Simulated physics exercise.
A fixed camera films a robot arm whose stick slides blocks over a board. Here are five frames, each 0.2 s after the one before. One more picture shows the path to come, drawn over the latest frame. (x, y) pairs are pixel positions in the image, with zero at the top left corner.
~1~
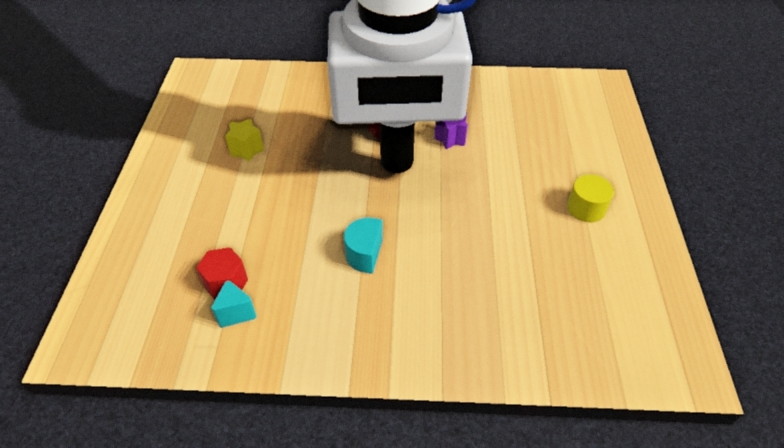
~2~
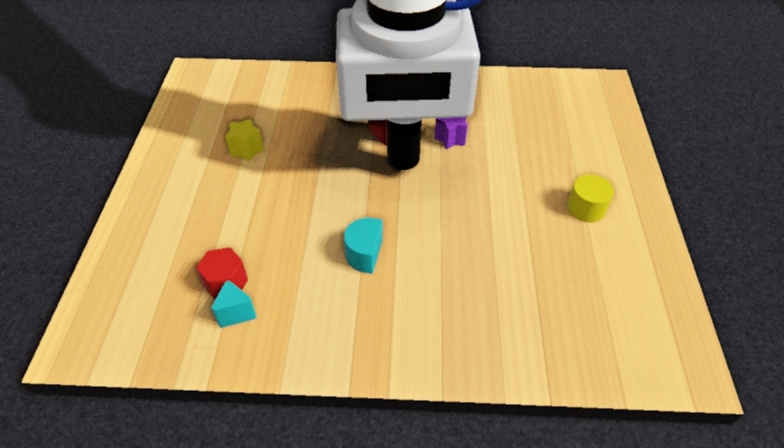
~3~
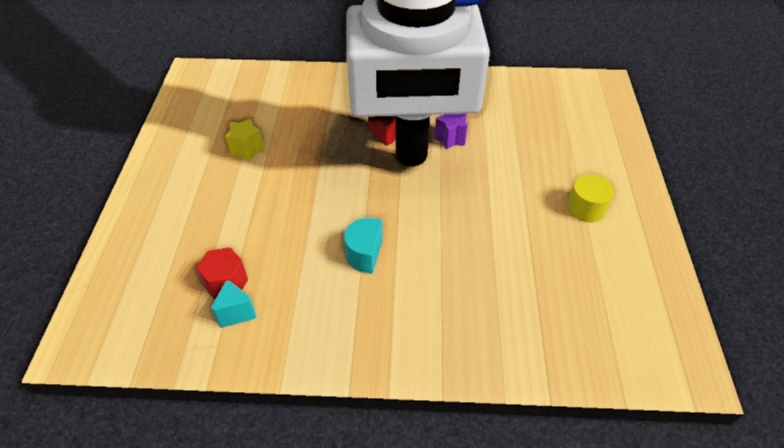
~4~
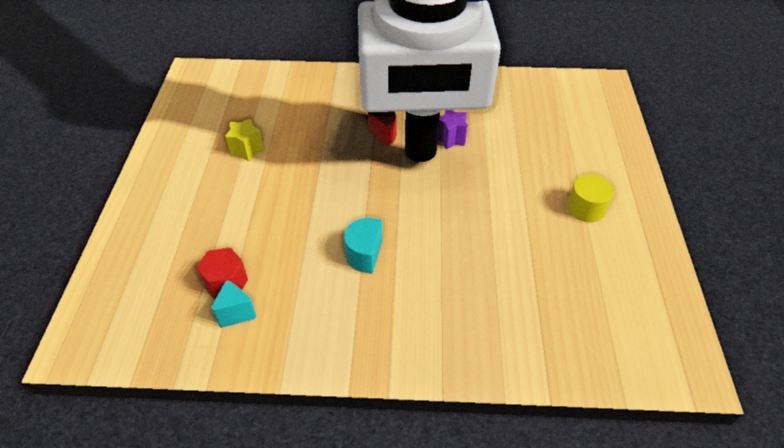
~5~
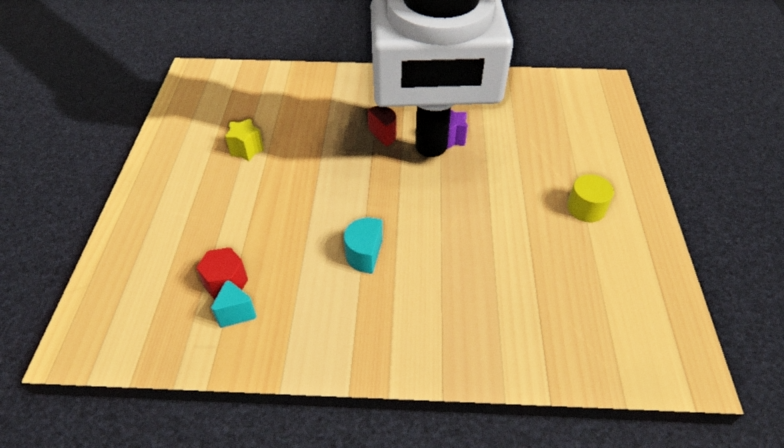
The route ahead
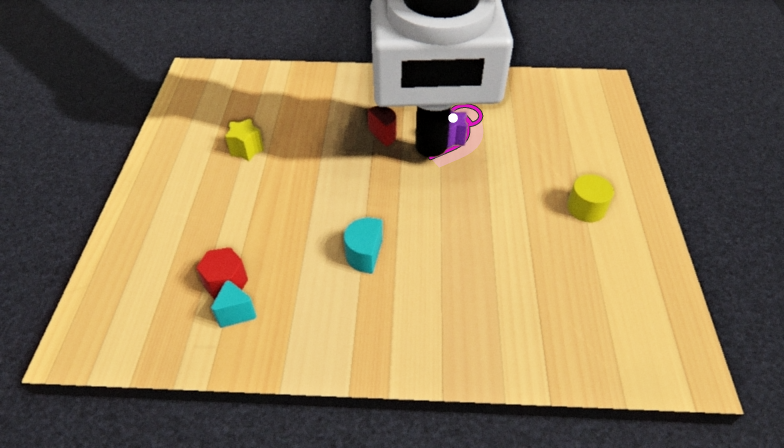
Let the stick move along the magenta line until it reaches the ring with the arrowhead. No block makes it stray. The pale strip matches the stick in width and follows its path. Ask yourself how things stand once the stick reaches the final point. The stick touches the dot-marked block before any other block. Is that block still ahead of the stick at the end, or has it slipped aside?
Held in front.
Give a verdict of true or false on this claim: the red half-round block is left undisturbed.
That is true.
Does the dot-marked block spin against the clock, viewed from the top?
I expect so.
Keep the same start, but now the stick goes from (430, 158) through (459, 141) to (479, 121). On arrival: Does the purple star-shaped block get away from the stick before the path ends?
Answer: No.
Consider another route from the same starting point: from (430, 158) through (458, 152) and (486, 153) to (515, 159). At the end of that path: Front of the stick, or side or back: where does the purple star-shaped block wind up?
Slipped clear.
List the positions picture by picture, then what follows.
In the first frame, stick's lower end (397, 163); red half-round block hidden; purple star-shaped block partly hidden.
In the second frame, stick (404, 160); blocks still.
In the third frame, stick (411, 157); blocks still.
In the fourth frame, stick (421, 153); blocks still.
In the fifth frame, stick (431, 148); red half-round block (384, 114); purple star-shaped block (453, 118).
Drawn move, from (430, 158) by way of (454, 148) and (468, 133) to (466, 115); the dot is on the purple star-shaped block.
On the path given first. Halfway along, stick (465, 131); purple star-shaped block (466, 103), turned 50° anticlockwise.
At the end, stick (467, 105); red half-round block still; purple star-shaped block (466, 78), turned 55° anticlockwise.
